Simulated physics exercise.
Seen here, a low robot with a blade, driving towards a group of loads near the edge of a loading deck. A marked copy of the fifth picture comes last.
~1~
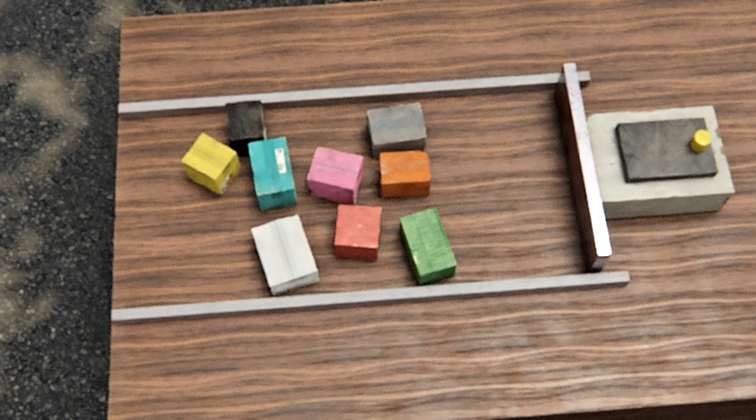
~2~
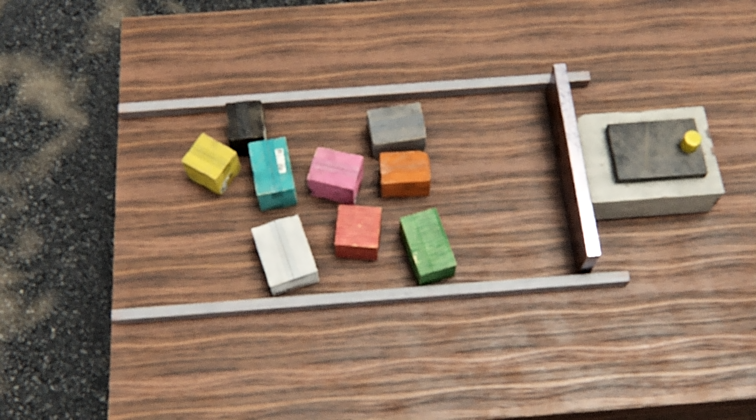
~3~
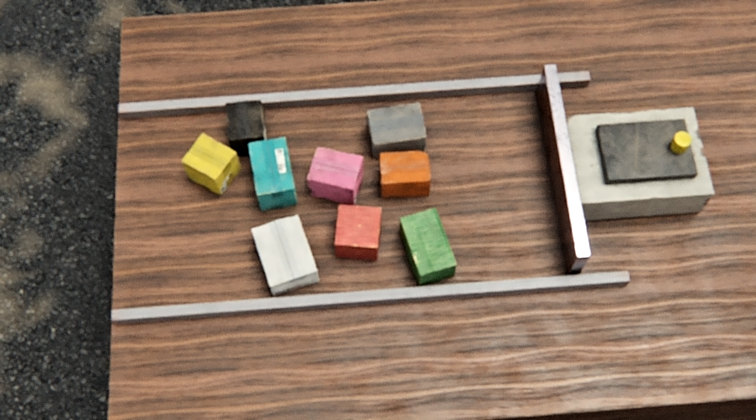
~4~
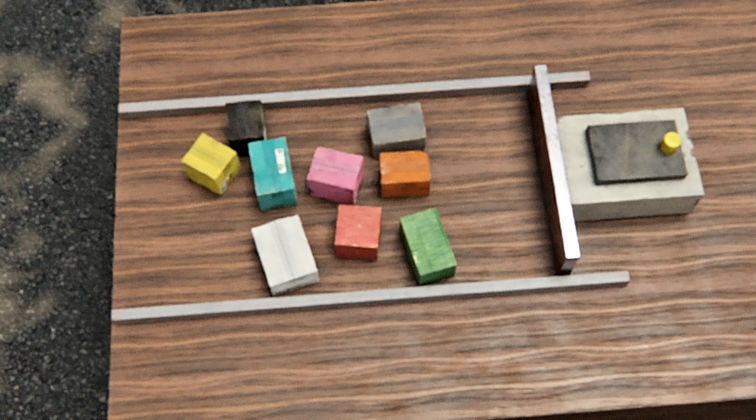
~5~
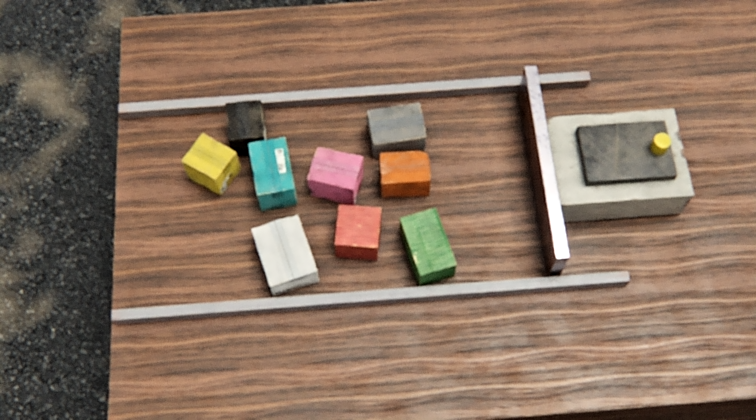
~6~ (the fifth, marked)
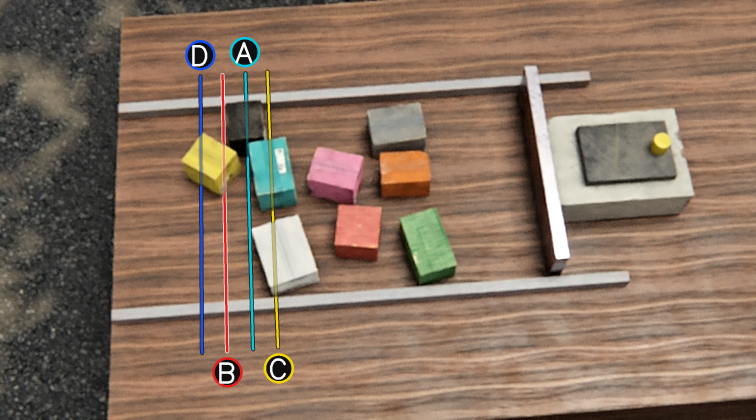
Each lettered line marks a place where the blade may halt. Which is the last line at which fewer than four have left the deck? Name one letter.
D is the last line within the limit.
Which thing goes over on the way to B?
The yellow parcel.
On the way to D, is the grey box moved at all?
Yes.
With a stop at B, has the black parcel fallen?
No.
On the copy, A at (249, 202); B at (225, 204); C at (272, 201); D at (201, 206).
On D. First, robot (497, 161); green crate (403, 248); grey box (382, 131).
Then, robot (371, 170); yellow parcel (149, 152); turquoise box (180, 172).
Finally, robot (273, 177); turquoise box over the edge; yellow parcel over the edge; three fallen.
By contrast, A is within the limit but short; B is within the limit but short; C is within the limit but short.
